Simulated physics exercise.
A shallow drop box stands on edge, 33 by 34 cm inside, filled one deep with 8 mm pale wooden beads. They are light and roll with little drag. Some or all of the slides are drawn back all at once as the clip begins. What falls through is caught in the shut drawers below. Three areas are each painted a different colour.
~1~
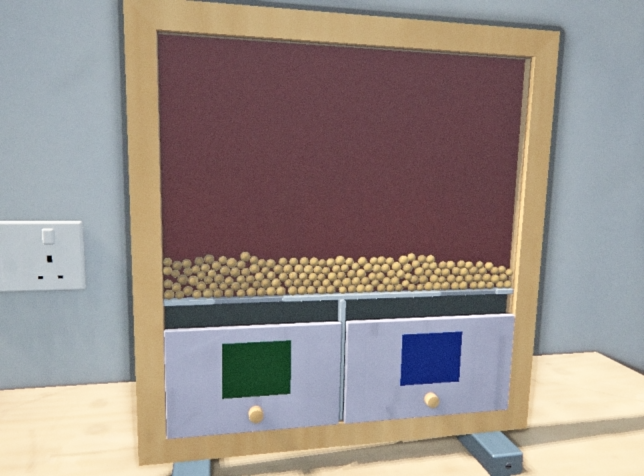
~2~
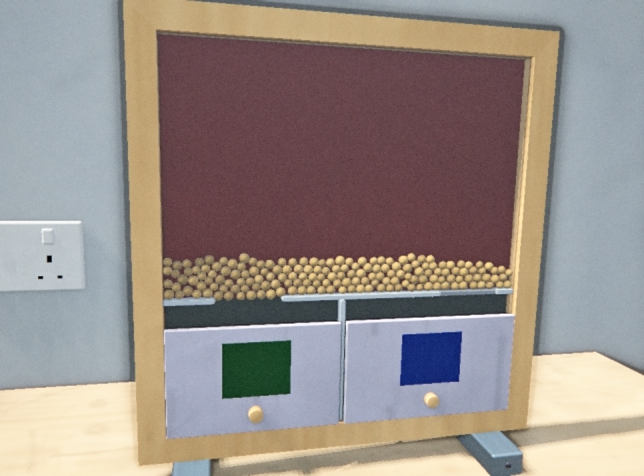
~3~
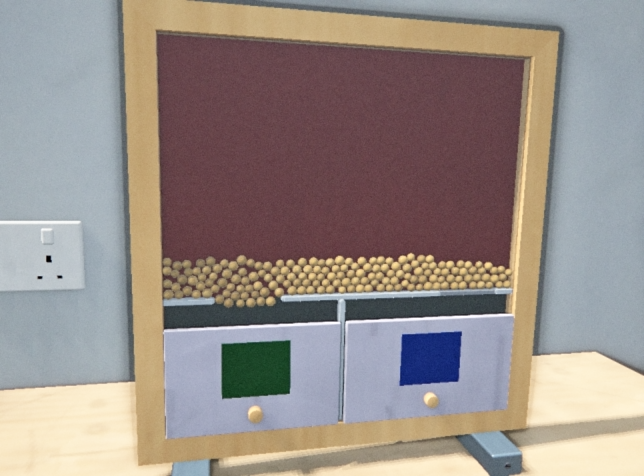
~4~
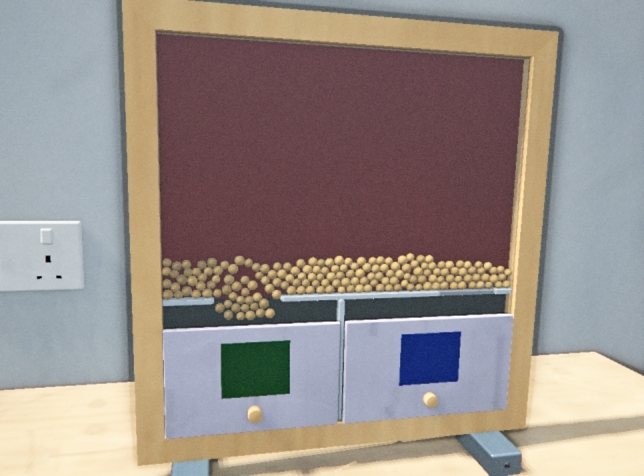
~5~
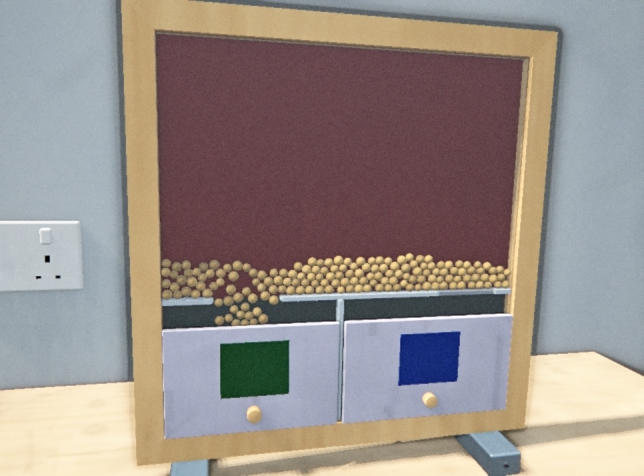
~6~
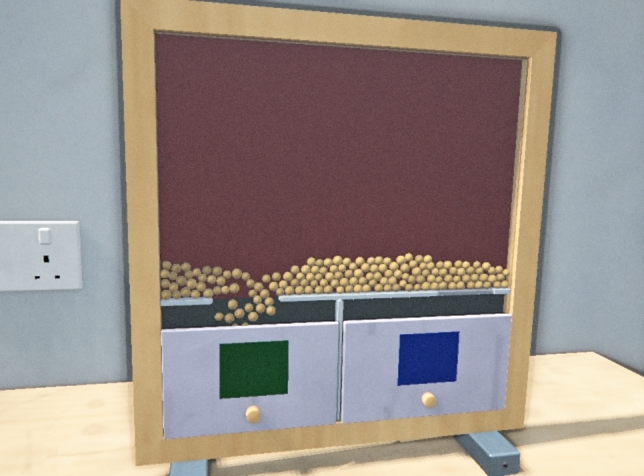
Pale wooden beads lie in a low layer across a wood-framed upright box with a dark red back, above two shut drawers marked green and blue. A gap opens in the ledge on the left, and beads drop through it behind the green-marked drawer, leaving a dip in the layer above.
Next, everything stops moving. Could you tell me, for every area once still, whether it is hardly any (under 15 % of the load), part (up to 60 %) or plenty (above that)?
Red store is plenty, blue drawer is hardly any, green drawer is part.
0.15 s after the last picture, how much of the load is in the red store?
Roughly 70 %.
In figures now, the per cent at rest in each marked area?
Result: Red store = 65, blue drawer = 0, green drawer = 35.
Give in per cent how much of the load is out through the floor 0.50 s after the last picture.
Close to 35 in a hundred.
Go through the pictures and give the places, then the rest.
The first frame shows about 170 beads; load centre (341, 276); red (355, 74), blue (431, 358), green (257, 369); slides (209, 301) to (287, 298), (434, 293) to (497, 291).
In the second frame, 1 of 2 slides gone; load centre (341, 276); 0 out.
The third frame shows load centre (341, 276); 5 out.
The fourth frame shows load centre (340, 276); 13 out.
The fifth frame shows load centre (340, 276); 19 out.
The sixth frame shows load centre (344, 282); 26 out.
Then, 0.15 s after the last picture, 30 % are out; red 70 %, green 25 %.
Then, 0.50 s after the last picture, 35 % are out; red 65 %, green 35 %.
Then, 1.20 s after the last picture, 35 % are out; red 65 %, green 35 %.
At rest 1.4 s after the last picture, 35 % are out; red 65 %, blue 0 %, green 35 %.
